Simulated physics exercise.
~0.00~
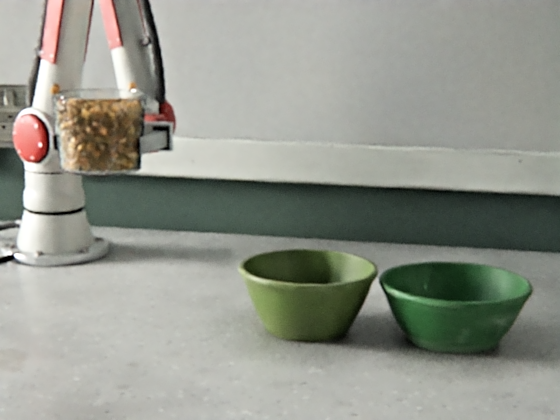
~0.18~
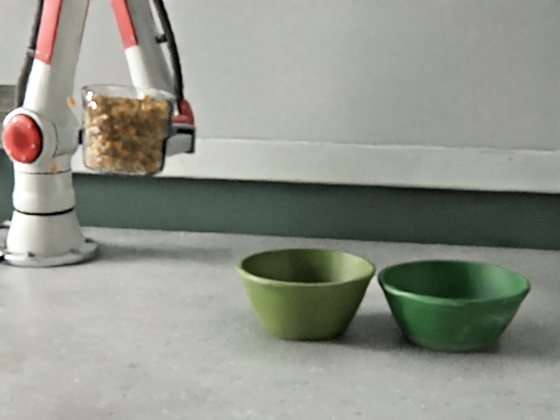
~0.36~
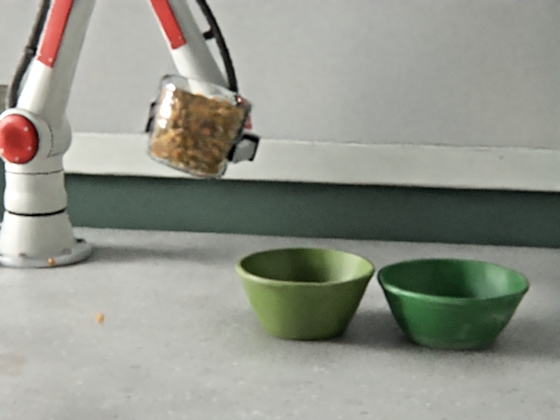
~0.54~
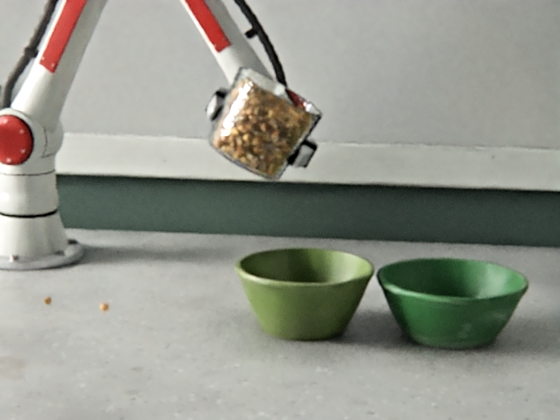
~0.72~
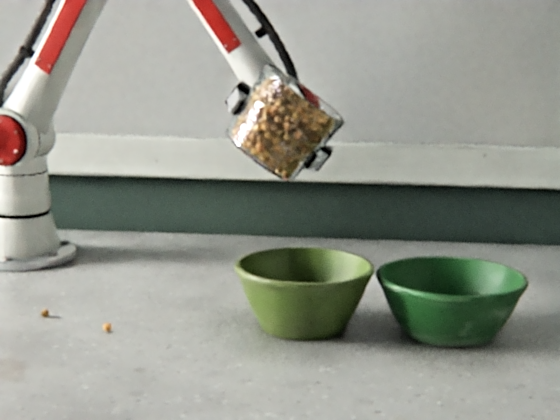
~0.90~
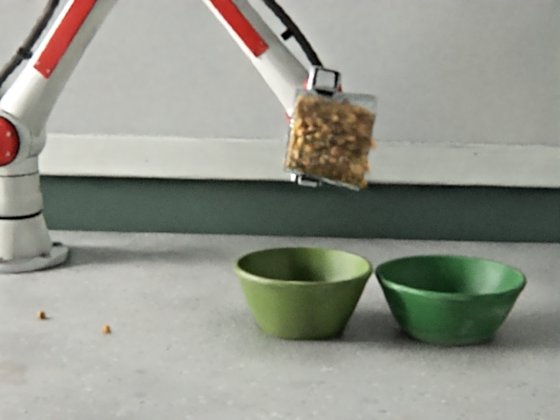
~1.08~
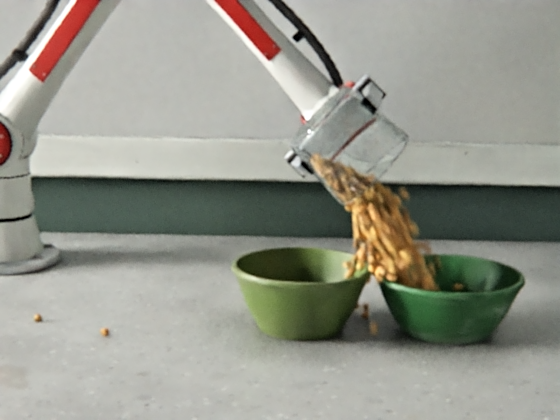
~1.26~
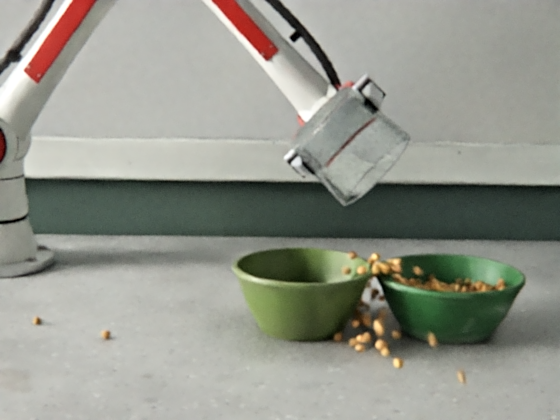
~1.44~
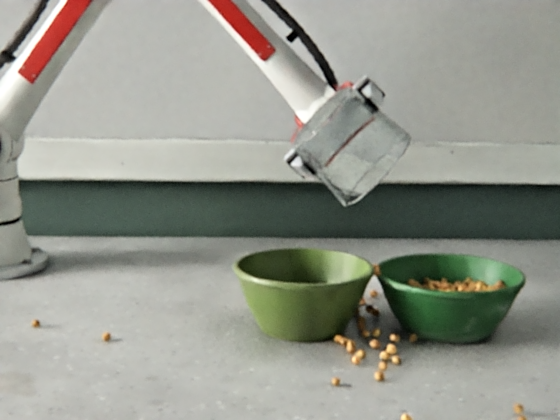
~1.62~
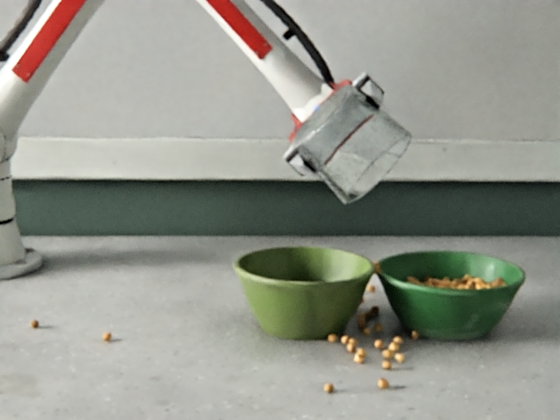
A robot arm swung a clear cup of dried chickpeas to the right, dropping a couple on the table, then tipped it over two green bowls; most landed in the darker right one, while some scattered on the table between and before them.
